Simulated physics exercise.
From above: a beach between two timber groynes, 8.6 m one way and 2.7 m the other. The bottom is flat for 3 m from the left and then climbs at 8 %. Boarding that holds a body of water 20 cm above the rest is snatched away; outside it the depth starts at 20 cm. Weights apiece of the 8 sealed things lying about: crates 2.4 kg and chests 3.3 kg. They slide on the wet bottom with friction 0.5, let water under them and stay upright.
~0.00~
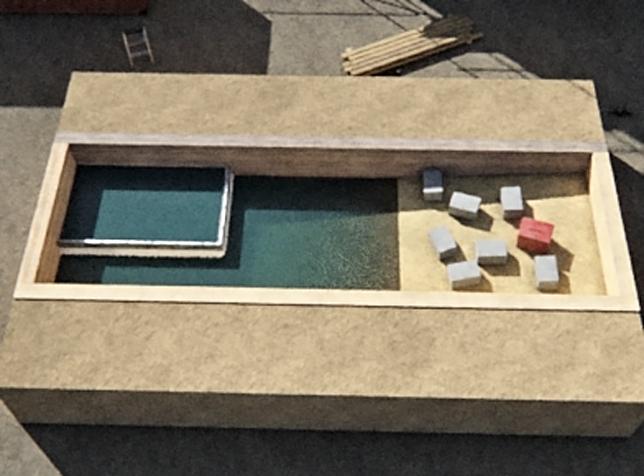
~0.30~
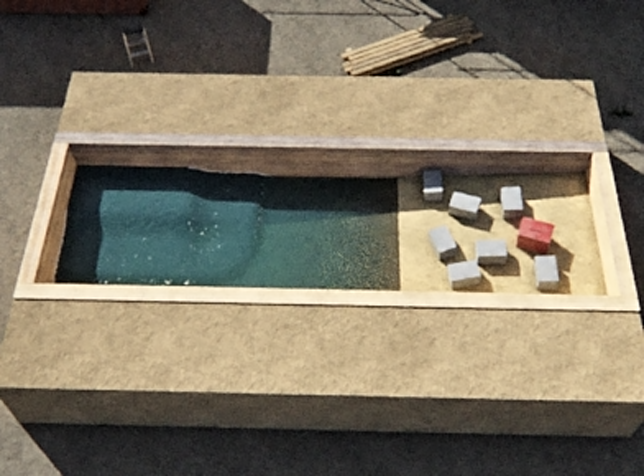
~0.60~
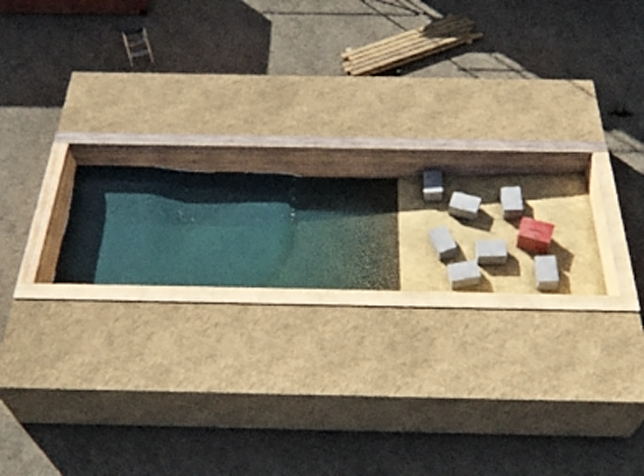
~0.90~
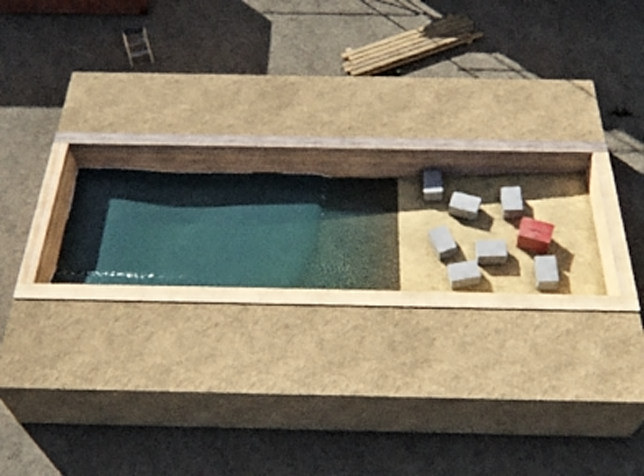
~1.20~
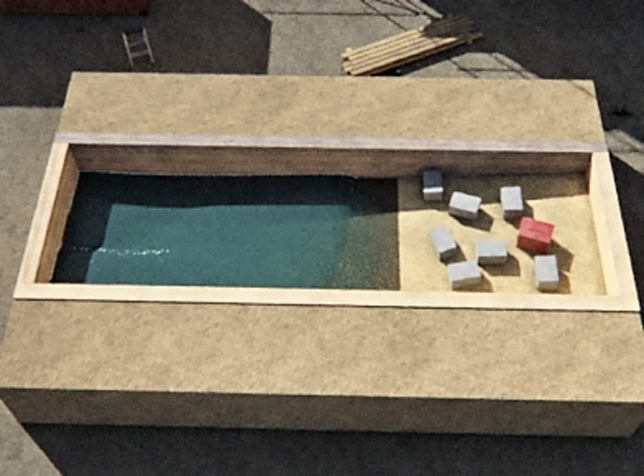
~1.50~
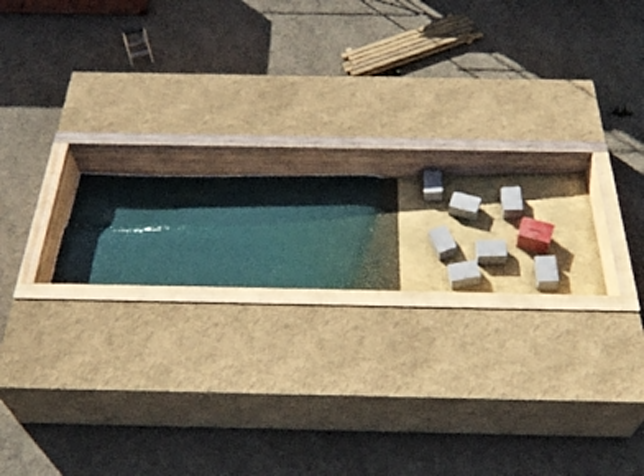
Dark teal water, first held behind pale boarding in the left corner of a long timber-walled basin seen from above, slumps and spreads once the boarding vanishes. Sand lies to the right, with seven grey boxes and one red chest scattered on it, while planks and a small ladder rest beyond. Low ripples and white glints cross the water, but the boxes and the camera stay still.
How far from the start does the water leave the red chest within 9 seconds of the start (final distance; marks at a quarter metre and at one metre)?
The red chest barely shifts.
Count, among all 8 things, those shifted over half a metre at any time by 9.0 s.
6 of them.
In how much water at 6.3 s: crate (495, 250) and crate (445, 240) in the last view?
About 4 and 5 cm.
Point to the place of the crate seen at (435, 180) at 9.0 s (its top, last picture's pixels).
Near (377, 183).
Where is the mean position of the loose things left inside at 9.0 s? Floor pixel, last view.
At about (402, 243).
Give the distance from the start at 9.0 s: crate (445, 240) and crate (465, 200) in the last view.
In that order: 200 cm, 200 cm.
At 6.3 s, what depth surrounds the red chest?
Roughly 1 cm.
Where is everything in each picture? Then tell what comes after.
In the first picture, the red chest at (538, 230), on the bottom; 14.4 m2 under water; 0 of 8 have shifted.
In the second picture, the red chest at (538, 230) rests on the ground; water covers 14.4 m2; 0 of 8 have shifted.
In the third picture, the red chest at (538, 230), on the bottom; water covers 14.4 m2; 0 of 8 have shifted.
In the fourth picture, the red chest at (538, 230) rests on the ground; water covers 14.4 m2; 0 of 8 have shifted.
In the fifth picture, the red chest at (538, 230) rests on the ground; 14.4 m2 under water; 0 of 8 have shifted.
In the sixth picture, the red chest at (538, 230) rests on the ground; water covers 14.4 m2; 0 of 8 have shifted.
After 2.1 s the red chest is near (538, 230), 0.0 m from its start, aground; 0 afloat.
After 4.0 s the red chest is near (538, 230), 0.0 m from its start, aground; 3 afloat.
After 6.3 s the red chest is near (538, 230), 0.0 m from its start, aground; 6 afloat.
After 9.0 s the red chest is near (538, 230), 0.0 m from its start, aground; 5 afloat.
